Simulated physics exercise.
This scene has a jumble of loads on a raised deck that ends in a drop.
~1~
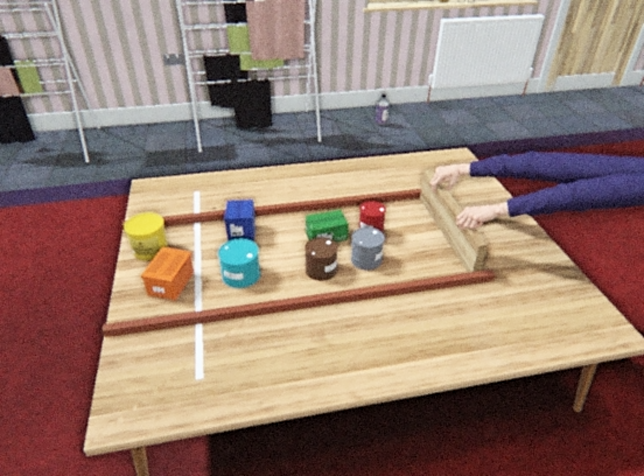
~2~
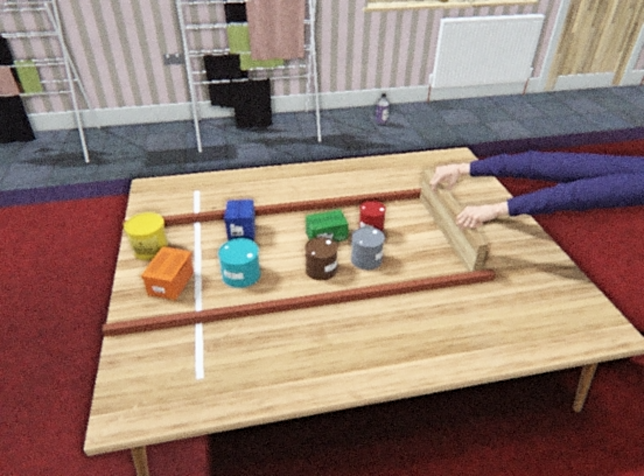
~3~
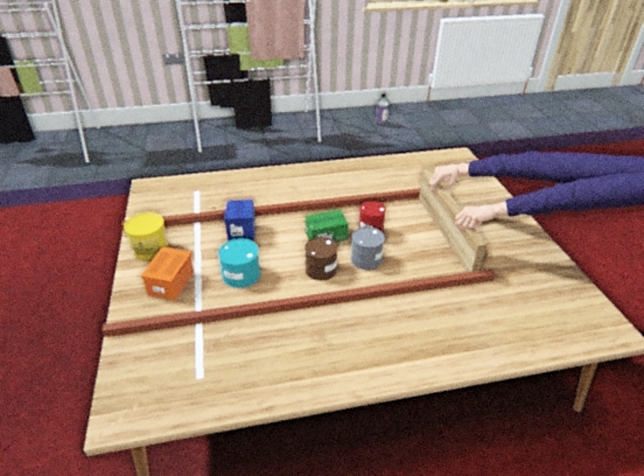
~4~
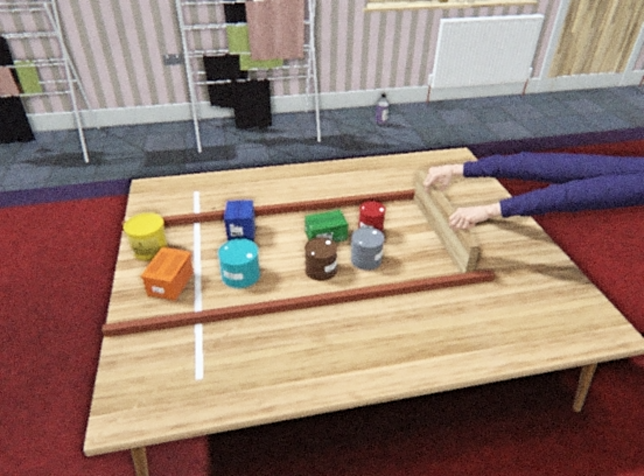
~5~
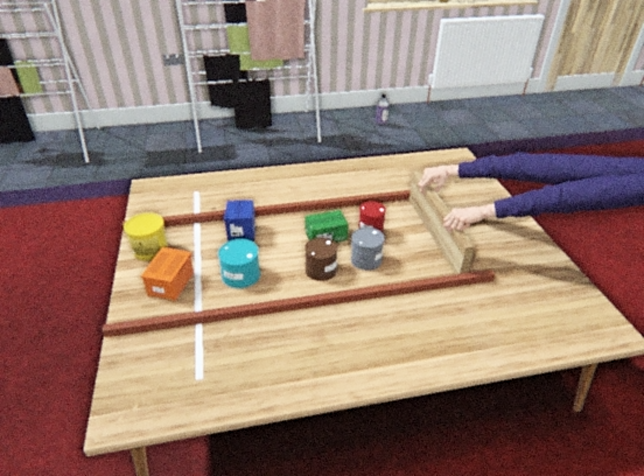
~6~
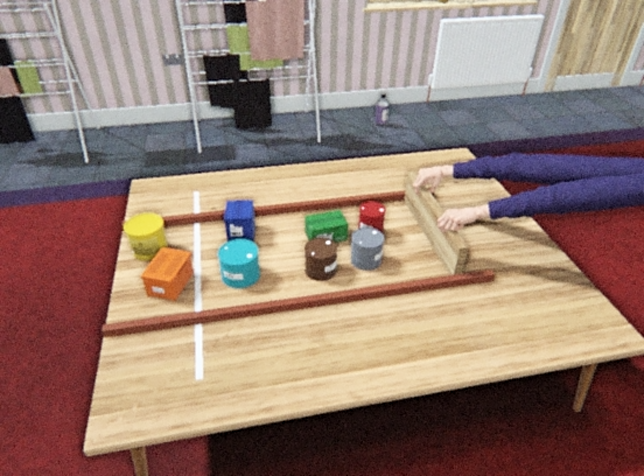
Two hands in purple sleeves grip a wooden plank at the right of a pale wooden table, seen from above in a room with striped walls and red carpet. Between two reddish rails sit green, red, brown and grey containers, with blue and turquoise ones further left and yellow and orange beyond a white line. The hands slide the plank slightly left; the containers and camera stay still.
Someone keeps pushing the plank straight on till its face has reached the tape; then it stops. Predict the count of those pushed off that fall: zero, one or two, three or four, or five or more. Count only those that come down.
Honestly, the ones lost over the side add up to one, maybe two.
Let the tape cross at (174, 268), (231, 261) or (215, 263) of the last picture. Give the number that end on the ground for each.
So, reaching the ground: 2, then 0, then 0.
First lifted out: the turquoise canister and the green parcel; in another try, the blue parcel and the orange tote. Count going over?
Tally per try: 0 / 0.
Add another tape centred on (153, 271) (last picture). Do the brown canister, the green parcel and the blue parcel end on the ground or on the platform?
Taking them in turn: Brown canister is still there, green parcel ends up off it, blue parcel is still there.
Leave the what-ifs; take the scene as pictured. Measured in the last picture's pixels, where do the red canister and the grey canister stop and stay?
Red canister at (181, 251), grey canister at (179, 272).
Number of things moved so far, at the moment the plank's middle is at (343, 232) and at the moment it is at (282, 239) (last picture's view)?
Answer - first 4, then 6.
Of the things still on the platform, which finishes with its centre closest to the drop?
That one's the yellow pail.
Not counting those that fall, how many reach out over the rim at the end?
My count gives 1.
A little later, none off yet; yellow pail at rest near (147, 237); orange tote at rest near (169, 274); turquoise canister at rest near (239, 264).
Next, none off yet; yellow pail at rest near (147, 237); orange tote at rest near (169, 274); turquoise canister shifted a little near (224, 265).
When it is over, the number that fall off is one or two; down, orange tote.
